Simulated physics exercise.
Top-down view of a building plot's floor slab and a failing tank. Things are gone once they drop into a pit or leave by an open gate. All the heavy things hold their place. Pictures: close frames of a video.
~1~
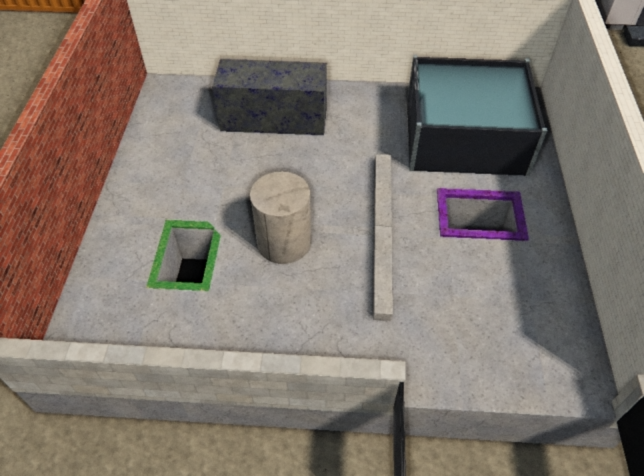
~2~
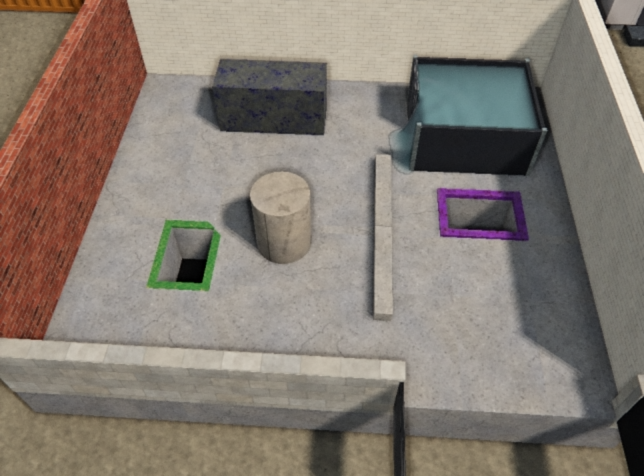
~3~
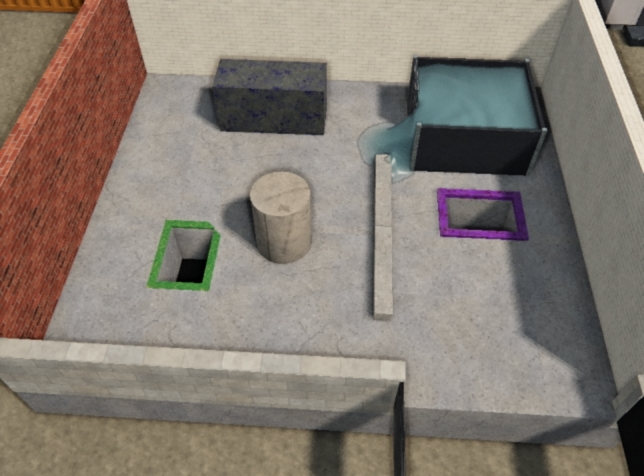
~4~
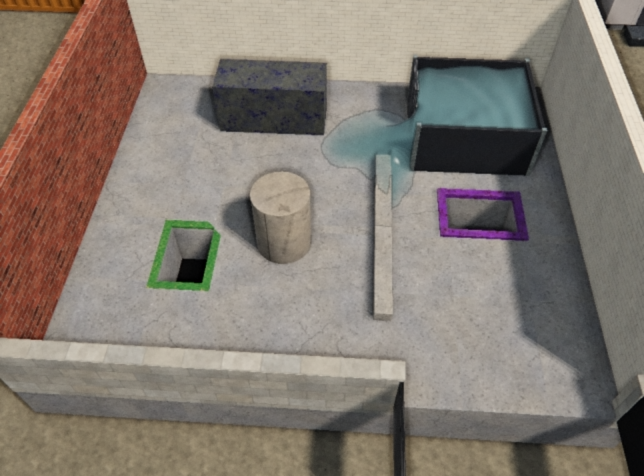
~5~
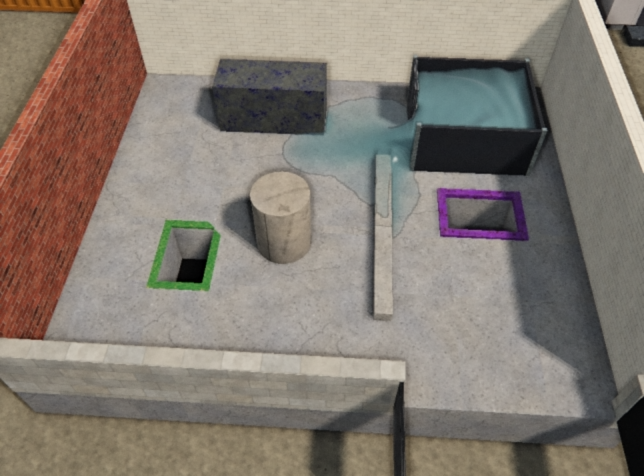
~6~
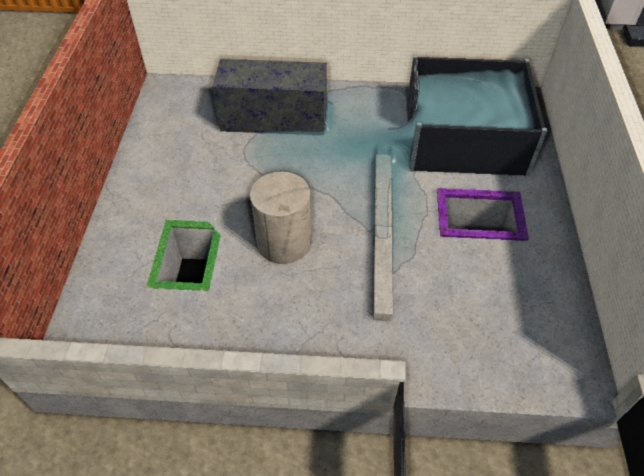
On a walled concrete floor, water pours from a dark tank and spreads left.
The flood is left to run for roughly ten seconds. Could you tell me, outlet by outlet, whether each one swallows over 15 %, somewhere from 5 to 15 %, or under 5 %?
The gate pulls in a so-so amount - five to fifteen per cent; the purple pit pulls in barely a drop - beneath five per cent; the green pit pulls in a so-so amount - five to fifteen per cent.
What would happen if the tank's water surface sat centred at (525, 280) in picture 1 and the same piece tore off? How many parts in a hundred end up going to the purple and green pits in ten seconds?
After ten seconds: Purple pit 0 percent, green pit 20 percent.
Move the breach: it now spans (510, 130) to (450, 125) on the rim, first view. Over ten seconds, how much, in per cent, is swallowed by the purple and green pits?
Roughly, in per cent: Purple 70, green 0.
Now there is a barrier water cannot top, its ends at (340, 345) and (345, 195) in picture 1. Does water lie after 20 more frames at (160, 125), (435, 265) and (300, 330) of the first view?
Taken in turn, the three points are soaked, soaked and unsoaked.
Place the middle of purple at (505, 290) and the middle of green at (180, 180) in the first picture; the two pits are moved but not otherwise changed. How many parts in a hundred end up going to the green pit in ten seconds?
Roughly 30 per cent ends up in the green pit.
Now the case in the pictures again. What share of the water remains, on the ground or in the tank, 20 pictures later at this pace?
Estimate: 94 %.
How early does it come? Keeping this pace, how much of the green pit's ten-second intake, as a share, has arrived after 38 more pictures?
Close to 50 %.
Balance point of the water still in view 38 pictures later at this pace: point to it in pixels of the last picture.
Close to (302, 180).
A moment on, water covers 35 % of the floor; the gate 0 %, the purple pit 0 %, the green pit 0 %.
Next, water covers 50 % of the floor; the gate 1 %, the purple pit 0 %, the green pit 2 %.
Then, water covers 65 % of the floor; the gate 3 %, the purple pit 0 %, the green pit 3 %.
Later, water covers 80 % of the floor; the gate 6 %, the purple pit 0 %, the green pit 5 %.
In the end, water covers 90 % of the floor; the gate 11 %, the purple pit 0 %, the green pit 11 %.
